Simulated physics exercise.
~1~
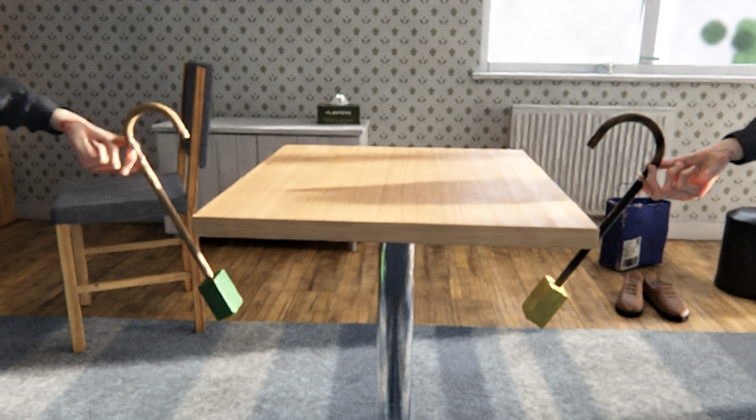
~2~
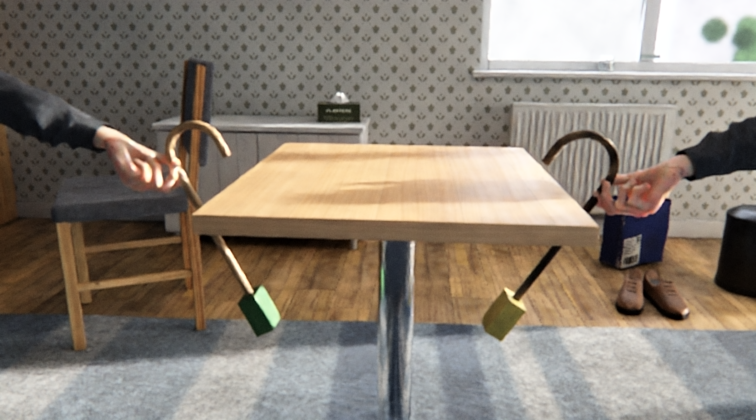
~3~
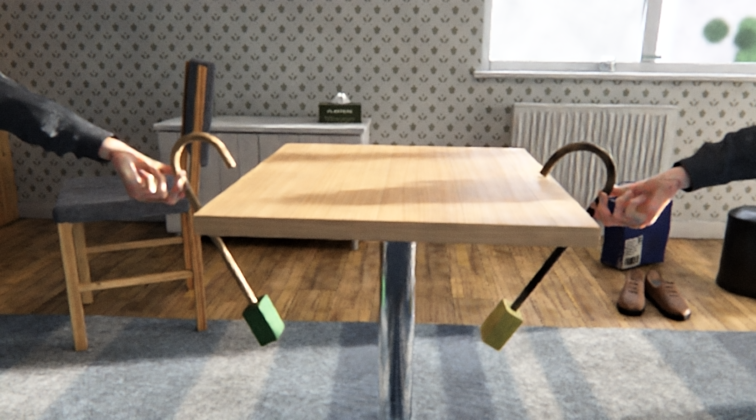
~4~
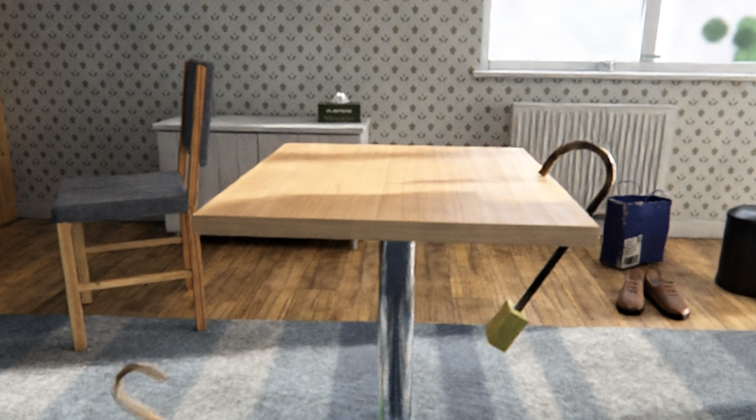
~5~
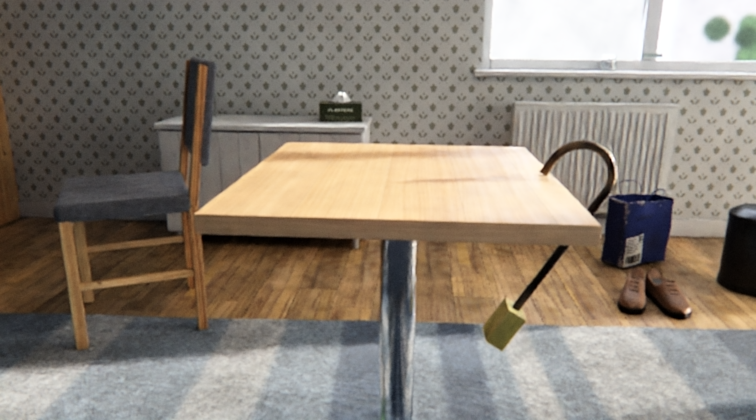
Two hands hook canes onto a table and release; the green-ended one falls, the yellow-ended one hangs.
